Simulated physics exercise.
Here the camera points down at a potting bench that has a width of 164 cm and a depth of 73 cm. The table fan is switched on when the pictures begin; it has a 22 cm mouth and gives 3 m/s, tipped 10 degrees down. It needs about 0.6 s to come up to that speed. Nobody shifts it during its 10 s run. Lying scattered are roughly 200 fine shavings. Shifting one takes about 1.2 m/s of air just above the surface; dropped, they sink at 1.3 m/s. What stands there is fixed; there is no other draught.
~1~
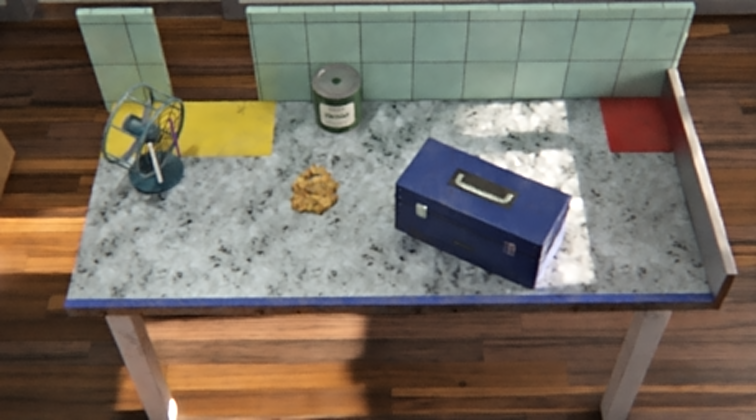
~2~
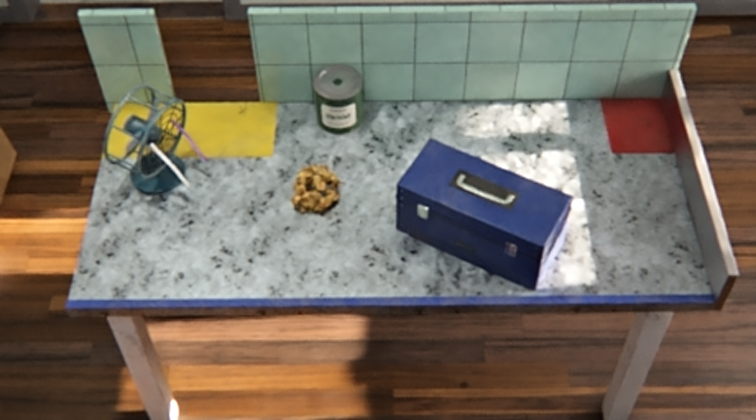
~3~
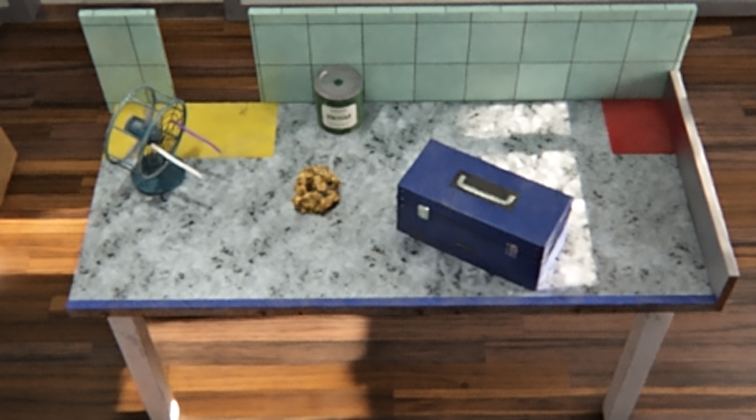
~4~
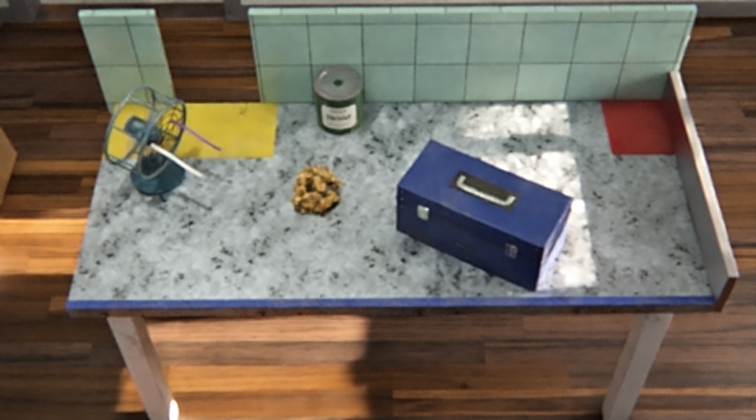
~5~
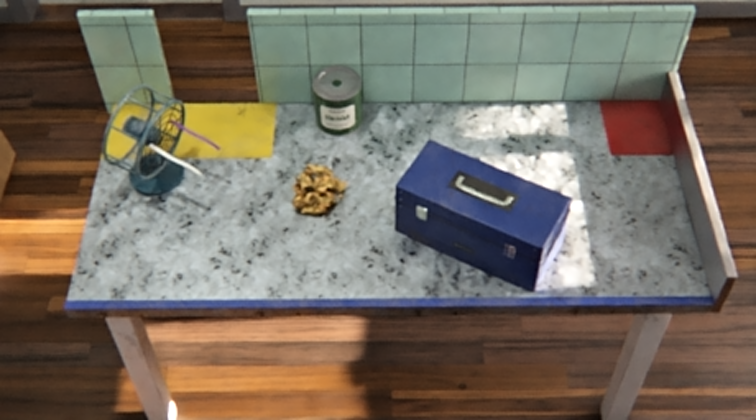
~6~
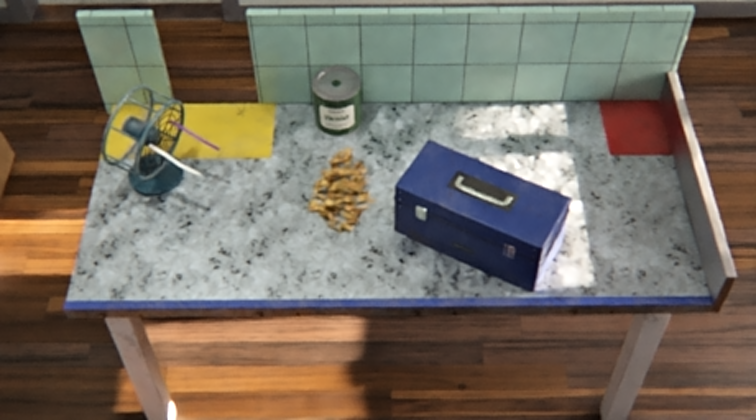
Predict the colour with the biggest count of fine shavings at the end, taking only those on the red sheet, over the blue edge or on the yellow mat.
I would say red ends with the biggest count.
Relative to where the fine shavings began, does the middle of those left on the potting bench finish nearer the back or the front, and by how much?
The middle moved backwards, roughly 30 cm.
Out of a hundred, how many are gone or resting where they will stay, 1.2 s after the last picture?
Roughly 30 per cent of them.
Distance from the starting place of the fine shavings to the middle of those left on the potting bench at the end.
85 cm.
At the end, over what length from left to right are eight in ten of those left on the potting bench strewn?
Looks like some 40 cm to me.
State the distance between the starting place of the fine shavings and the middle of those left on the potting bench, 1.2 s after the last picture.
Roughly 75 cm.
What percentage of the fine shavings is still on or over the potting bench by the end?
About 90 % of them are still there at the end.
Then, 1.2 s after the last picture, 71 % are on the move or not yet settled, 0 % are on the yellow mat, 10 % over the blue edge and 17 % on the red sheet; the middle of those still in play is near (543, 111).
Then, 2.4 s after the last picture, 59 % are on the move or not yet settled, 0 % are on the yellow mat, 11 % over the blue edge and 24 % on the red sheet; the middle of those still in play is near (557, 116).
Then, 4.7 s after the last picture, 54 % are on the move or not yet settled, 0 % are on the yellow mat, 11 % over the blue edge and 26 % on the red sheet; the middle of those still in play is near (570, 111).
Then, 9.2 s after the last picture, at the end, 0 % are on the yellow mat, 11 % over the blue edge and 32 % on the red sheet; the middle of those still in play is near (586, 113).
